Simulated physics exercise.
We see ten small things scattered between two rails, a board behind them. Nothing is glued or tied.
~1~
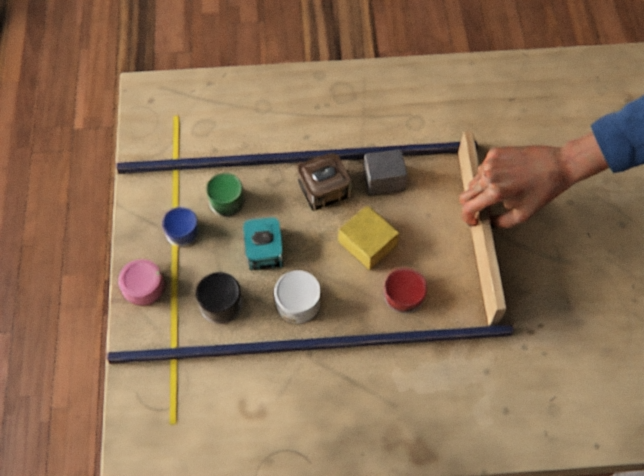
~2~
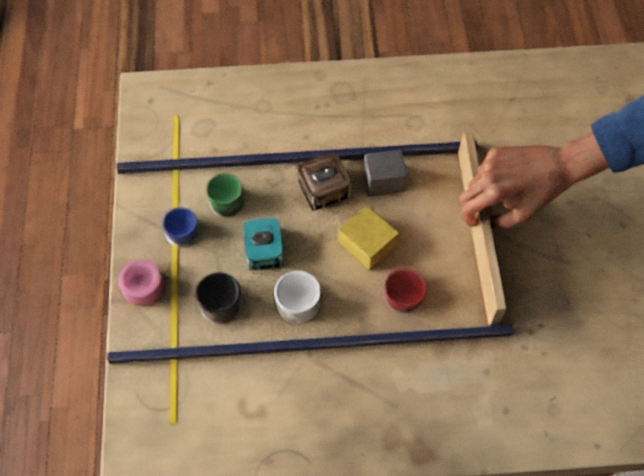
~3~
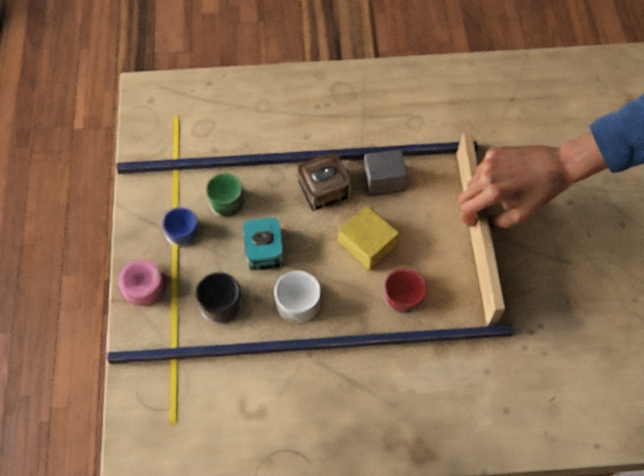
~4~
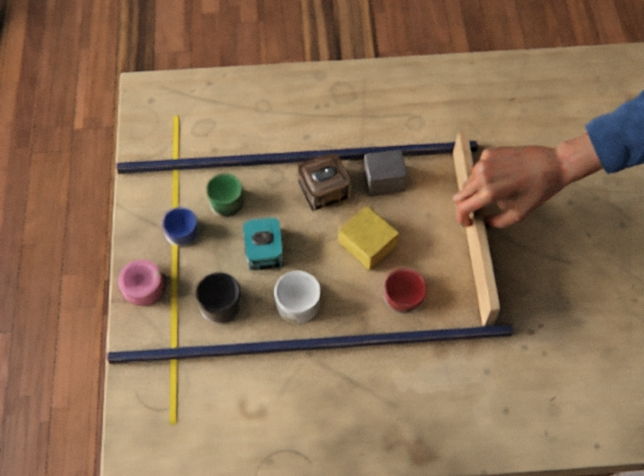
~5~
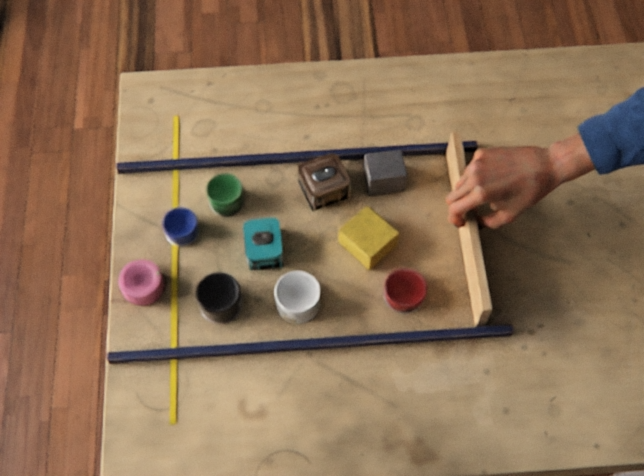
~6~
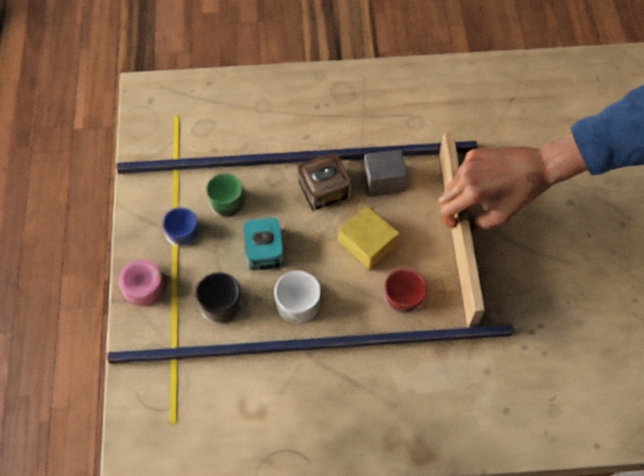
A hand in a blue sleeve grips a wooden board at the right end of two dark blue rails on a pale worn tabletop, seen from above with wooden floor beyond. Between the rails sit pink, blue, green, black, white and red round containers, plus turquoise, brown, grey and yellow blocky things, near a yellow strip at left. The hand slides the board slightly left, while everything else stays still.
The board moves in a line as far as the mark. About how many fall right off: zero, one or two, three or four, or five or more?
As it turns out, the number that fall off is three or four.
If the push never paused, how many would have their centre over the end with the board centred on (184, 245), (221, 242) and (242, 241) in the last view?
Place by place, 4, 0 and 0.
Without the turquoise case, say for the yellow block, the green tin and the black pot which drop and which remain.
The yellow block is kept, the green tin drops off, the black pot tumbles off.
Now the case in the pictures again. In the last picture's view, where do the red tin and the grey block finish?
The red tin at (152, 308), the grey block at (155, 187).
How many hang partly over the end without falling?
It comes to 3.
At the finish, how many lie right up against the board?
That makes 3.
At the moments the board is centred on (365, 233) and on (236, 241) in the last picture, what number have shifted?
First 4, then 10.
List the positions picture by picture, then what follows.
The first picture shows pink lid (142, 282); blue tin (181, 227); black pot (220, 298); board (480, 225); tape (175, 255).
The second picture shows blue tin (181, 227); white tub (298, 298).
The third picture shows black pot (220, 298); brown case (324, 181).
The fourth picture shows pink lid (142, 282); turquoise case (263, 244).
The fifth picture shows blue tin (181, 227); yellow block (368, 237).
The sixth picture shows pink lid (142, 282); blue tin (181, 227); black pot (220, 298); board (460, 227); tape (175, 255).
Soon after, none off yet; pink lid at rest near (142, 282); blue tin at rest near (181, 227); black pot at rest near (220, 298).
At rest, the number that fall off is three or four; fallen, green tin, black pot, blue tin and pink lid.
